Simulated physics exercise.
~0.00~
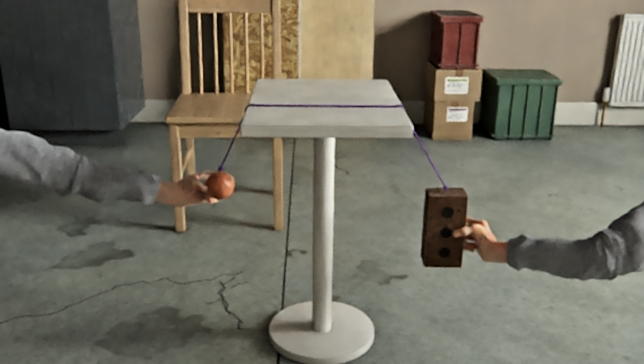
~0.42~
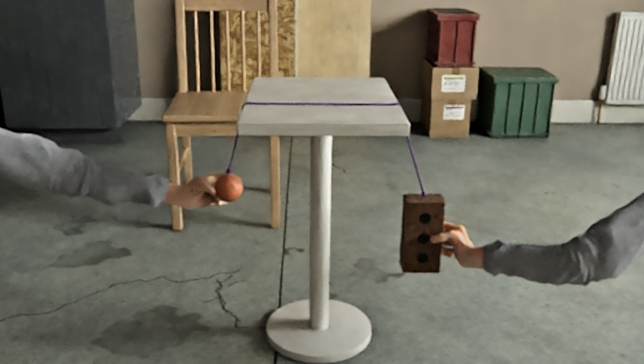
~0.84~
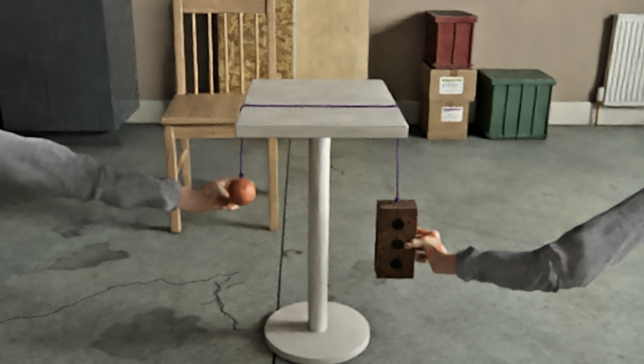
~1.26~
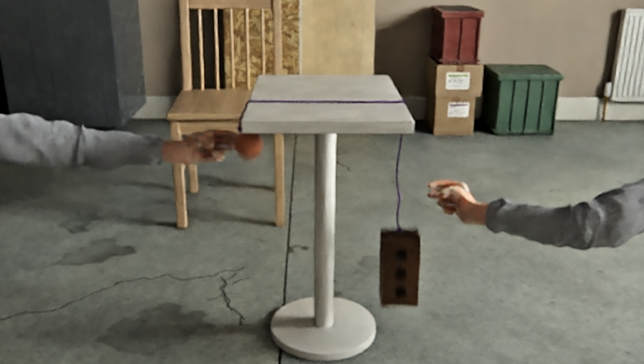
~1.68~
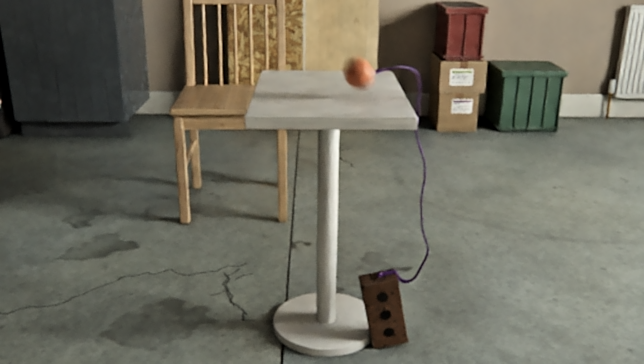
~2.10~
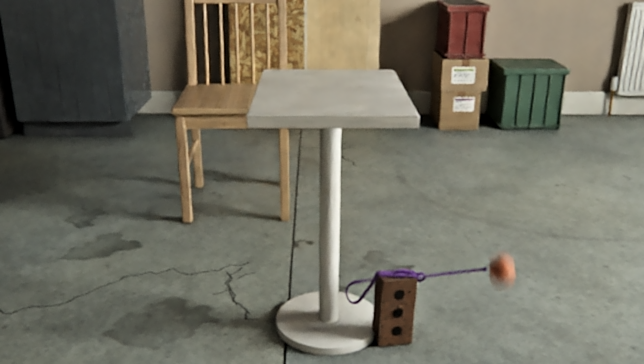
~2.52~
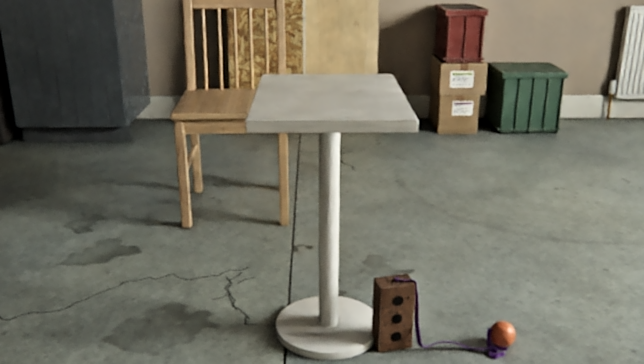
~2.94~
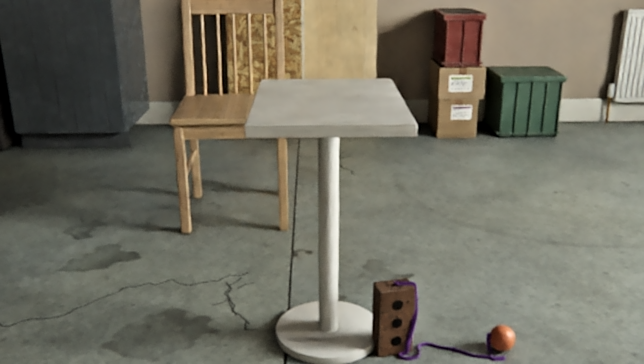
Two grey-sleeved arms reach in from either side of a pale pedestal table in a concrete-floored room, seen from the front by a slightly swaying camera. A purple ribbon lies across the tabletop, tied to an orange in the left hand and a dark brown brick in the right, with a wooden chair and stacked boxes behind. The hands ease both objects inward, then let go. The brick drops, pulling the orange up and over the top. The brick lands by the base as the orange swings out right and falls. Both rest on the floor at right, the ribbon between them.
